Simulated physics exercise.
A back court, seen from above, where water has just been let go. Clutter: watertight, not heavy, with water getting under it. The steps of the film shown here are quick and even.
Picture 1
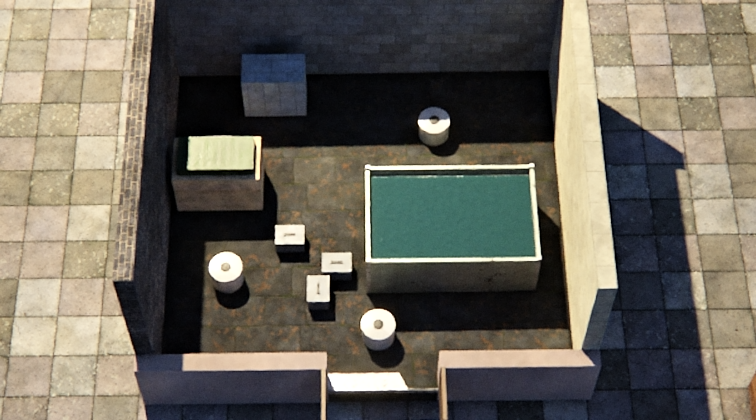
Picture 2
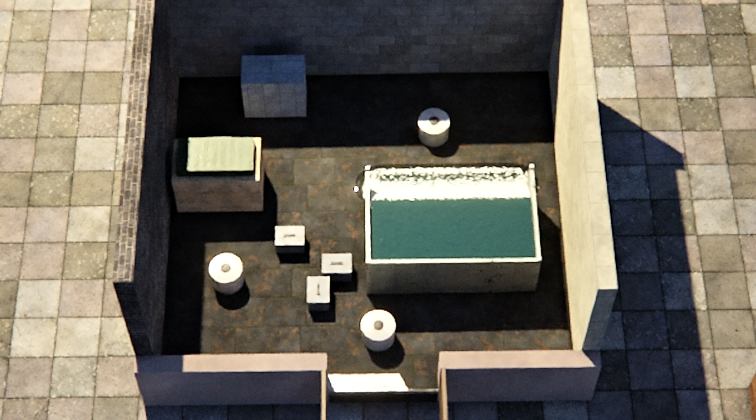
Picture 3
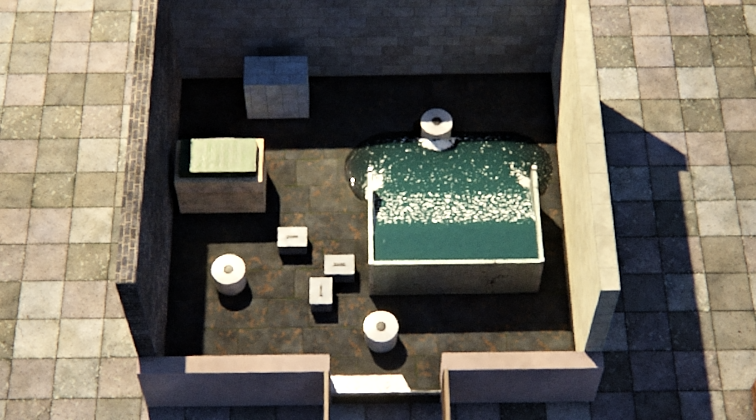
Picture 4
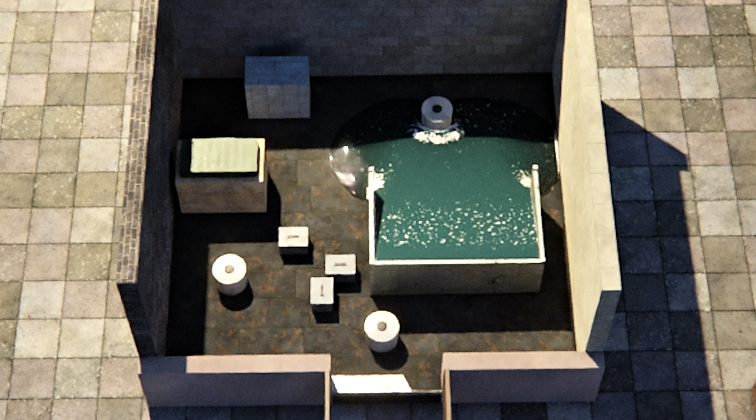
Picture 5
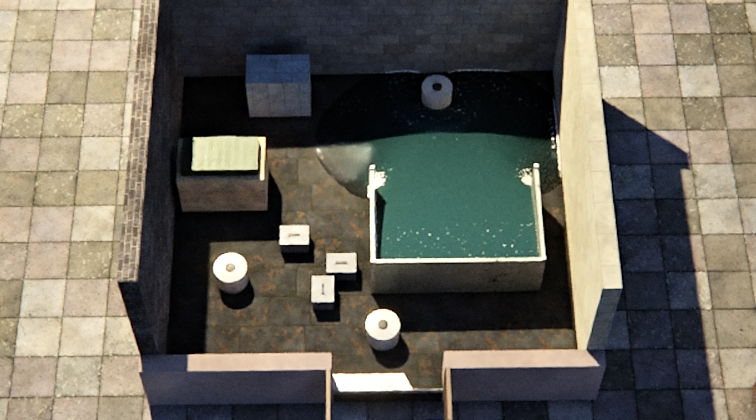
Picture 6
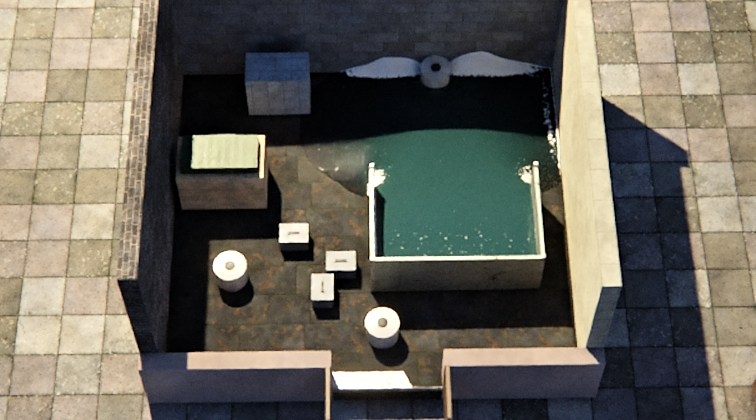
In a walled court, green water pours from a tank and pushes one tub back.
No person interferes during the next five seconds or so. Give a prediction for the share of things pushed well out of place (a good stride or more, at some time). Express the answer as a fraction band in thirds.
Fraction band: 2/3 or more.
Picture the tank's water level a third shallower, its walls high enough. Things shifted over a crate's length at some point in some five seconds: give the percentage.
I reckon 40 per cent of the loose things.
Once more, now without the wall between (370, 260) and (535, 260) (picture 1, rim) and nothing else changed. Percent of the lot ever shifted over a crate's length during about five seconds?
It comes to some 30 per cent.
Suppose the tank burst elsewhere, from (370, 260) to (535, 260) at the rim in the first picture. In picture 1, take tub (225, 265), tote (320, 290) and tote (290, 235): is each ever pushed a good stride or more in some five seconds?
Object by object: Short of it, covered the distance, short of it.
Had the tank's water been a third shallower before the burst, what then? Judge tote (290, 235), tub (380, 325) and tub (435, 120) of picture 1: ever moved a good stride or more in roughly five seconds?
In turn: Shifted that much, less than that, moved that far.
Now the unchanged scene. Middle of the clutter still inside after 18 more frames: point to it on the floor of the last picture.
The average lies close to (306, 264).
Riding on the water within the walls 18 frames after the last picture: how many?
You get 2.
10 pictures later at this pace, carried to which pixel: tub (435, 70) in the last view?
Near (402, 110).
A moment on, 1 of 7 are well off their spots; 1 afloat.
Next, 1 of 7 are well off their spots; 1 afloat.
Later, 3 of 7 are well off their spots; 2 afloat.
In the end, 5 of 7 are well off their spots, and 5 have been at some point; 4 afloat.
